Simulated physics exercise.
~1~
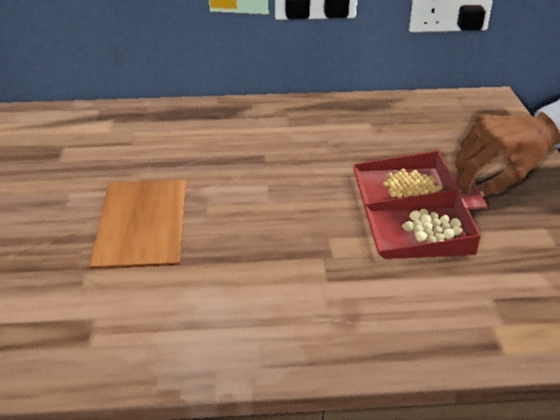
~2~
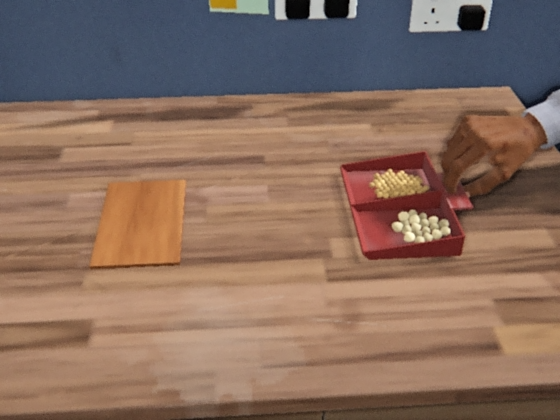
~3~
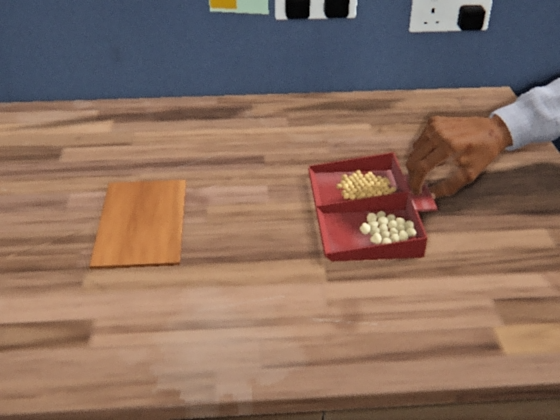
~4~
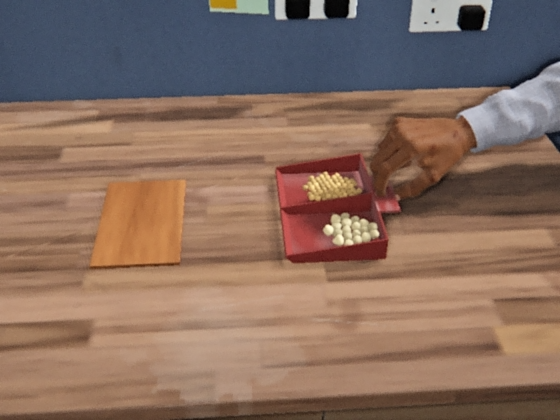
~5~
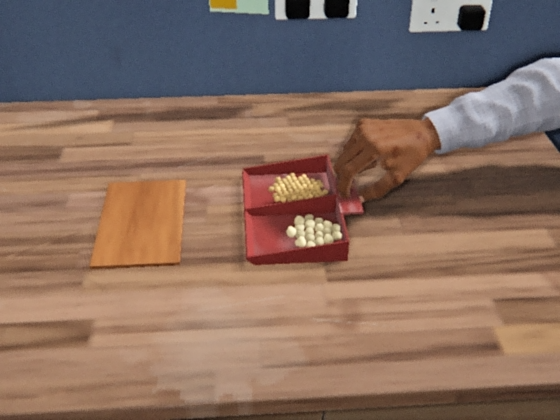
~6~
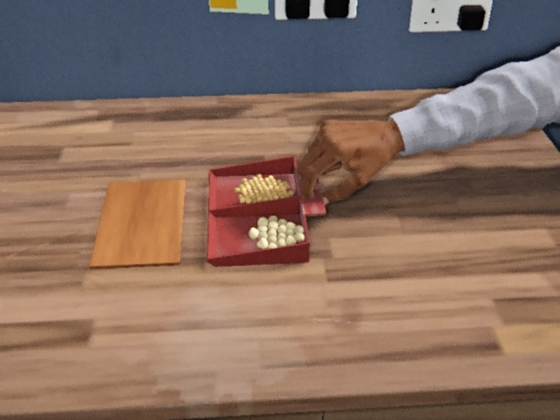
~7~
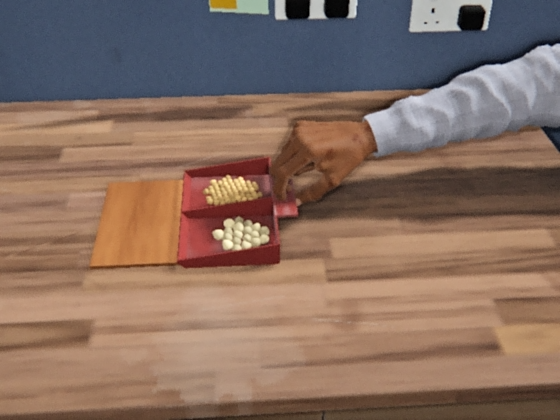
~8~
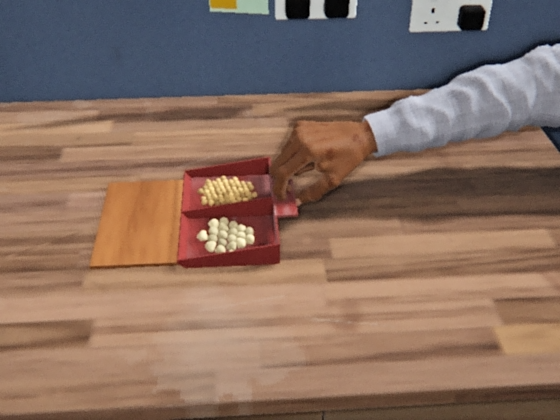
A dark red divided tray sits at the right of a striped wooden worktop, seen from above and in front, with a blue wall and sockets behind. Its far section holds small yellow pieces and its near section holds round cream ones, while a flat orange-brown board lies at left. A hand in a pale grey sleeve slides the tray steadily leftward until it meets the board's right edge and stops. Both batches then shift slightly left inside their sections. At the end the board has not moved, nothing has spilled, and the hand remains at the tray.
